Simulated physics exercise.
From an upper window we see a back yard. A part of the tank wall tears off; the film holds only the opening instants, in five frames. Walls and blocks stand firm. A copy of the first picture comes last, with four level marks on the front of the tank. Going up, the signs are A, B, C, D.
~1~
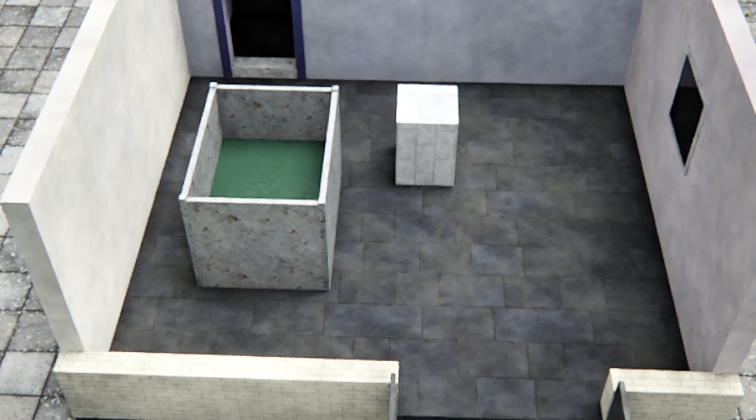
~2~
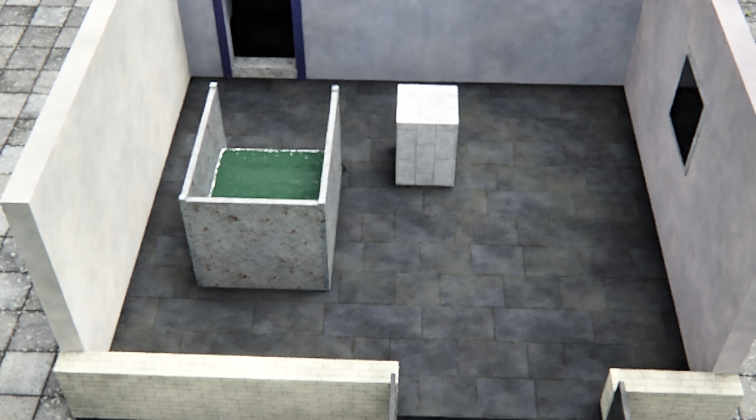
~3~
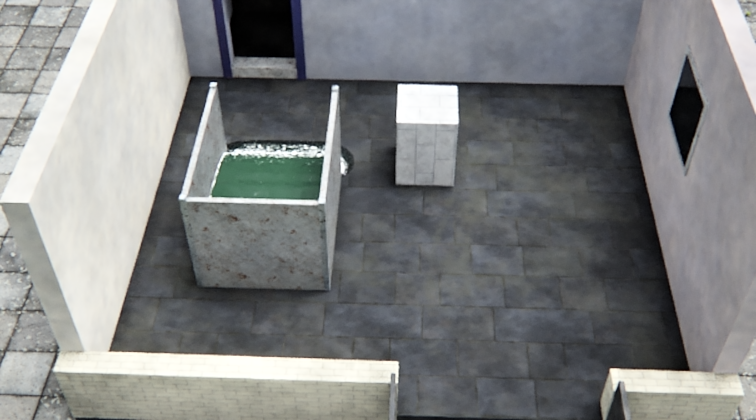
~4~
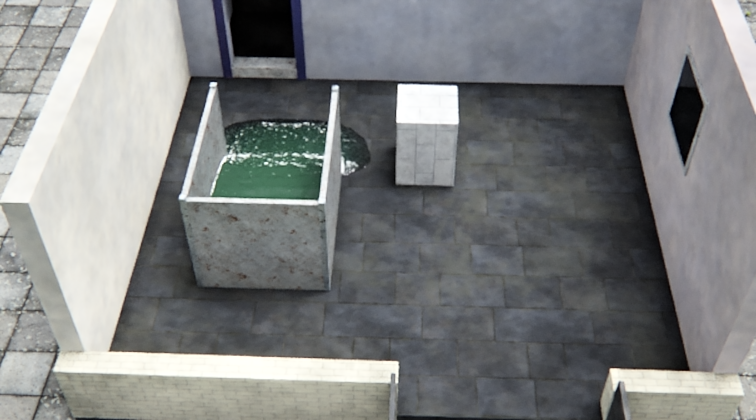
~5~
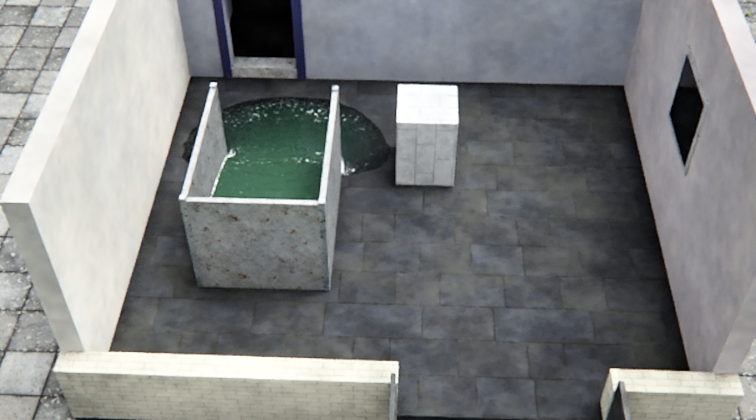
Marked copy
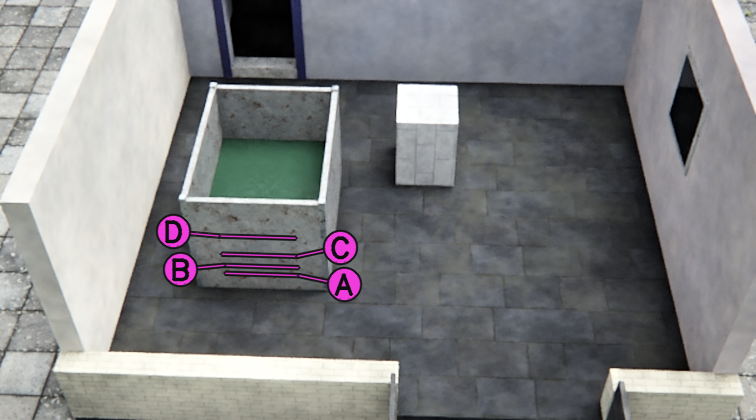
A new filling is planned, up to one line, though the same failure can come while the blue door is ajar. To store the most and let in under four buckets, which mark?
B.
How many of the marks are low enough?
Two of the four.
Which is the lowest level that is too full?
That would be C.
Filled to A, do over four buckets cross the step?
No, not at all.
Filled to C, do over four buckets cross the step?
Yes, it does.
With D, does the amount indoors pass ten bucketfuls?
Yes, clearly.
On the marked copy, A at (262, 274); B at (261, 266); C at (259, 255); D at (257, 237); from the bottom up A, B, C, D.
With A, nothing gets over.
With B, a bucket or two gets in.
With C, about 9 bucketfuls get in.
With D, dozens of bucketfuls pour in.
